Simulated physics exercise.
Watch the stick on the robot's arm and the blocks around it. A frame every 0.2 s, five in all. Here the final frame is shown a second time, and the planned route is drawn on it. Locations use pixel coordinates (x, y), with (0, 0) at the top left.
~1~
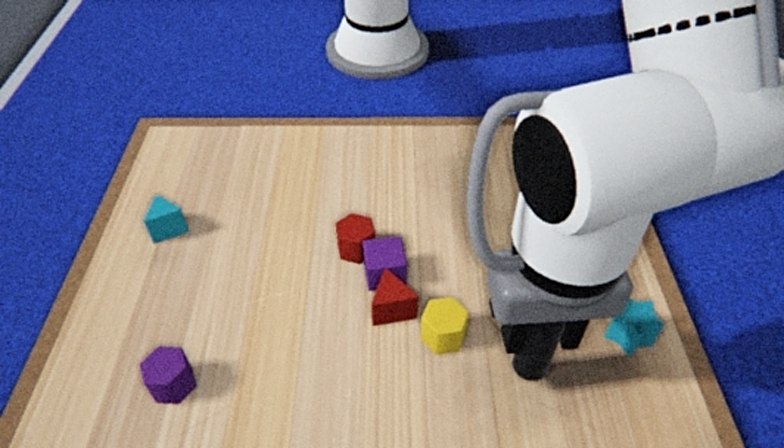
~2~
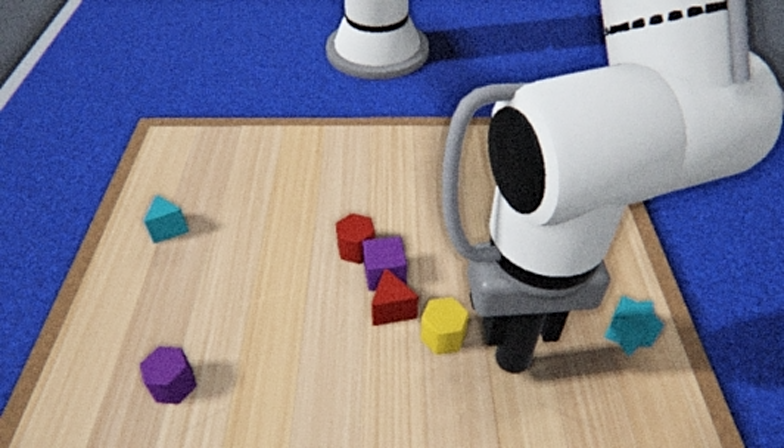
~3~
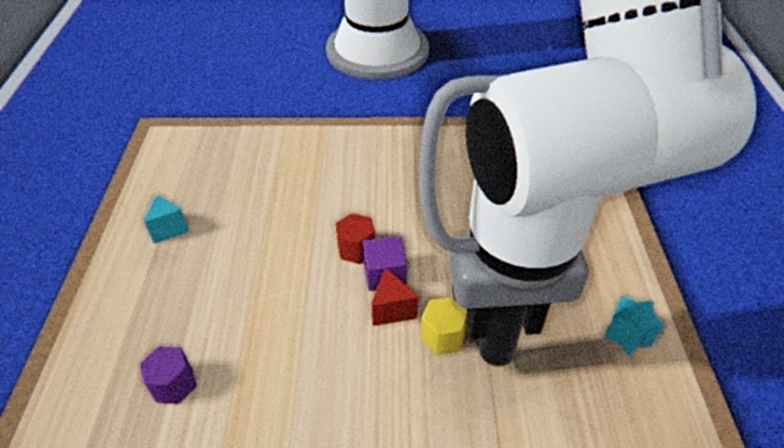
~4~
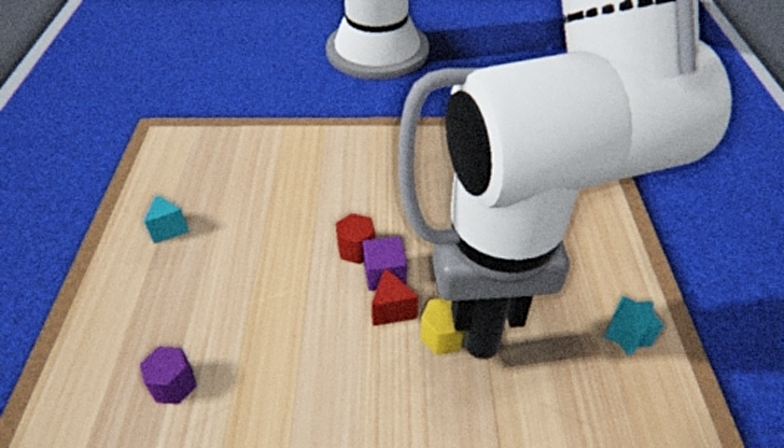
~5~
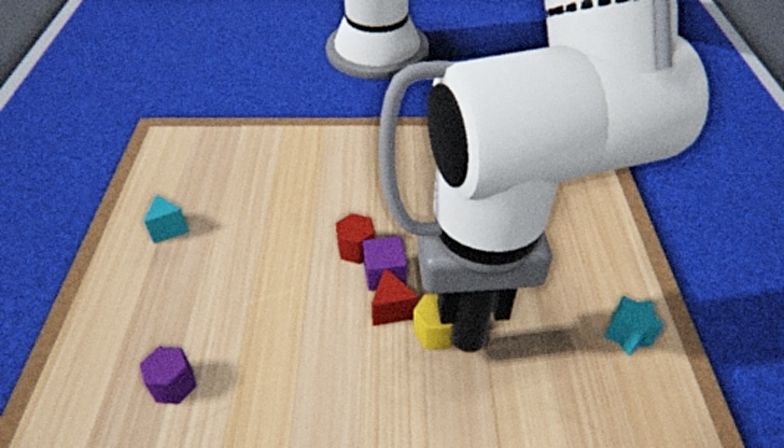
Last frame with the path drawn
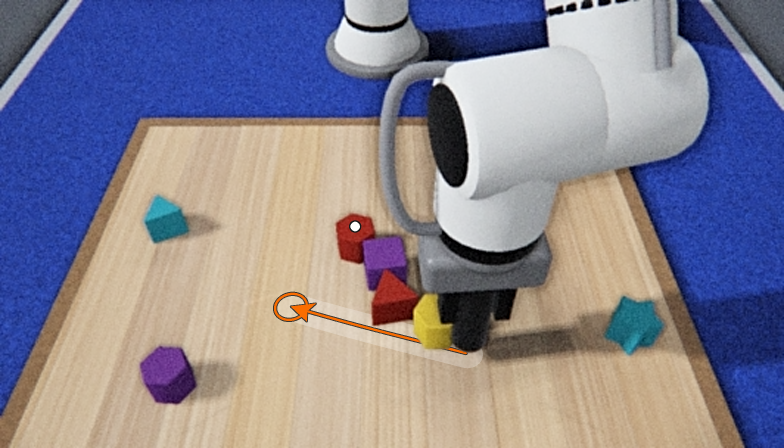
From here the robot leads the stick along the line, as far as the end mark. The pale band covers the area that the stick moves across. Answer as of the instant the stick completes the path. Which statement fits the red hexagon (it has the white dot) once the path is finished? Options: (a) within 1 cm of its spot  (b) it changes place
Option b.
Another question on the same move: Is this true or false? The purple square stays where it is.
The statement is incorrect.
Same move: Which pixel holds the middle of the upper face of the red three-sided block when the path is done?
The middle of its upper face will lie at (352, 270).
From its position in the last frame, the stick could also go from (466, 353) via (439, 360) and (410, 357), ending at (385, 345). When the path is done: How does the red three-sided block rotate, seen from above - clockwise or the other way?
It turns round anticlockwise.
Drawn move, straight from (466, 353) to (291, 307); the dot is on the red hexagon.
On the path given first. One third of the way, stick (404, 322); red hexagon (353, 223); purple square (382, 249); red three-sided block (380, 276), turned 50° anticlockwise; yellow hexagon (414, 284), turned 55° clockwise.
Two thirds of the way, stick (345, 307); red hexagon (353, 220), turned 15° anticlockwise; purple square (380, 244), turned 25° clockwise; red three-sided block (359, 269), turned 15° anticlockwise; yellow hexagon (414, 284), turned 55° clockwise.
At the end, stick (288, 291); red hexagon (353, 220), turned 15° anticlockwise; purple square (380, 244), turned 30° clockwise; red three-sided block (352, 270); yellow hexagon (414, 284), turned 55° clockwise.
